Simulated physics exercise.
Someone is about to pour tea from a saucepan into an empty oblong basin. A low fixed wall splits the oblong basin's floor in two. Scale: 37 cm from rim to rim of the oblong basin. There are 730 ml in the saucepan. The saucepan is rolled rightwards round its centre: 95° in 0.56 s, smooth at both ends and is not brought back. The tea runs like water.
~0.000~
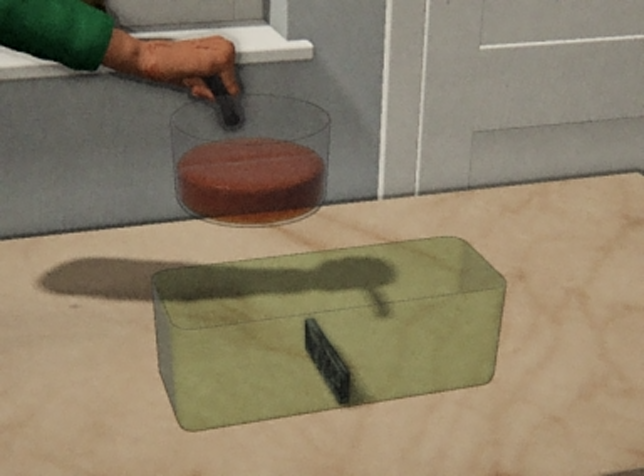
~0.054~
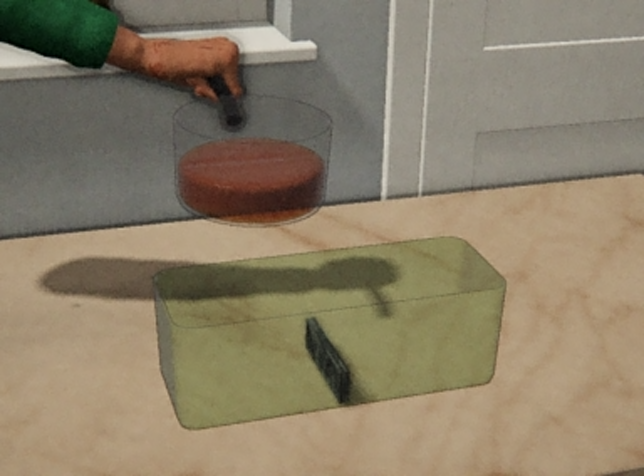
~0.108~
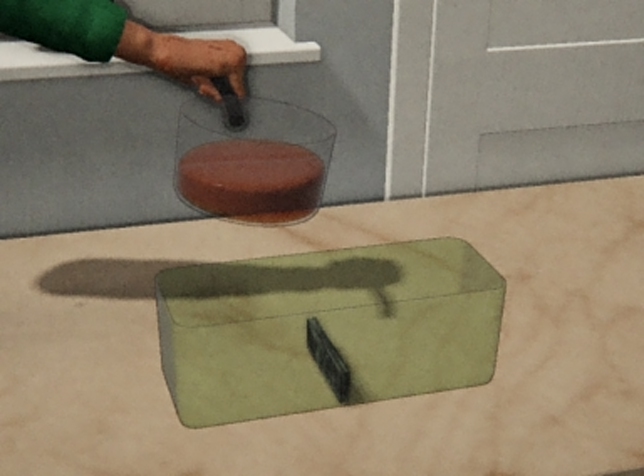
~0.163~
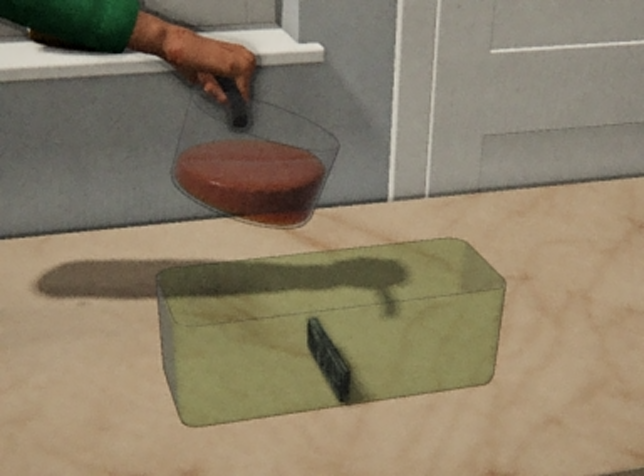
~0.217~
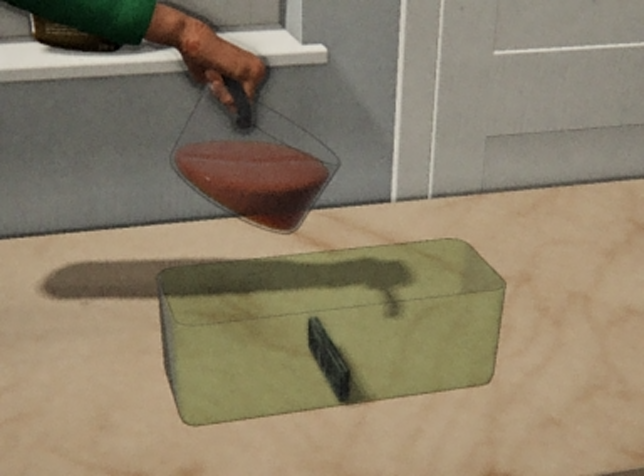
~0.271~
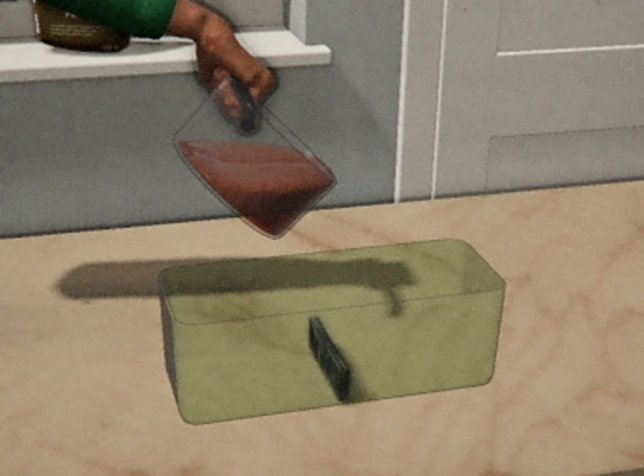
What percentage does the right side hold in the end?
About 86 per cent.
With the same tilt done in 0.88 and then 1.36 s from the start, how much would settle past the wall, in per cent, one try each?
In turn about 90 and 90 per cent.
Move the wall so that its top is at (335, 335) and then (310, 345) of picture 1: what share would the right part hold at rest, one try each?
First 90, then 90 per cent.
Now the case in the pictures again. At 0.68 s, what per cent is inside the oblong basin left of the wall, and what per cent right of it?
Some 5 per cent left and 68 right.
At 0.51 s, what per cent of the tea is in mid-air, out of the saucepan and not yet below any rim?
About 42 per cent.
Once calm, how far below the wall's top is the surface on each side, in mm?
Left about 36 mm, right about 12 mm.
After 0.51 s the tilt is 93° and 38 per cent is still to pour, 0 is left of the wall and 20 right of it.
After 0.68 s the tilt is 95° and 18 per cent is still to pour, 5 is left of the wall and 69 right of it.
After 0.86 s the tilt is 95° and 6 per cent is still to pour, 9 is left of the wall and 79 right of it.
After 1.06 s the tilt is 95° and 2 per cent is still to pour, 10 is left of the wall and 86 right of it.
In the end 12 per cent lies left of the wall, 86 right of it and 1 outside.
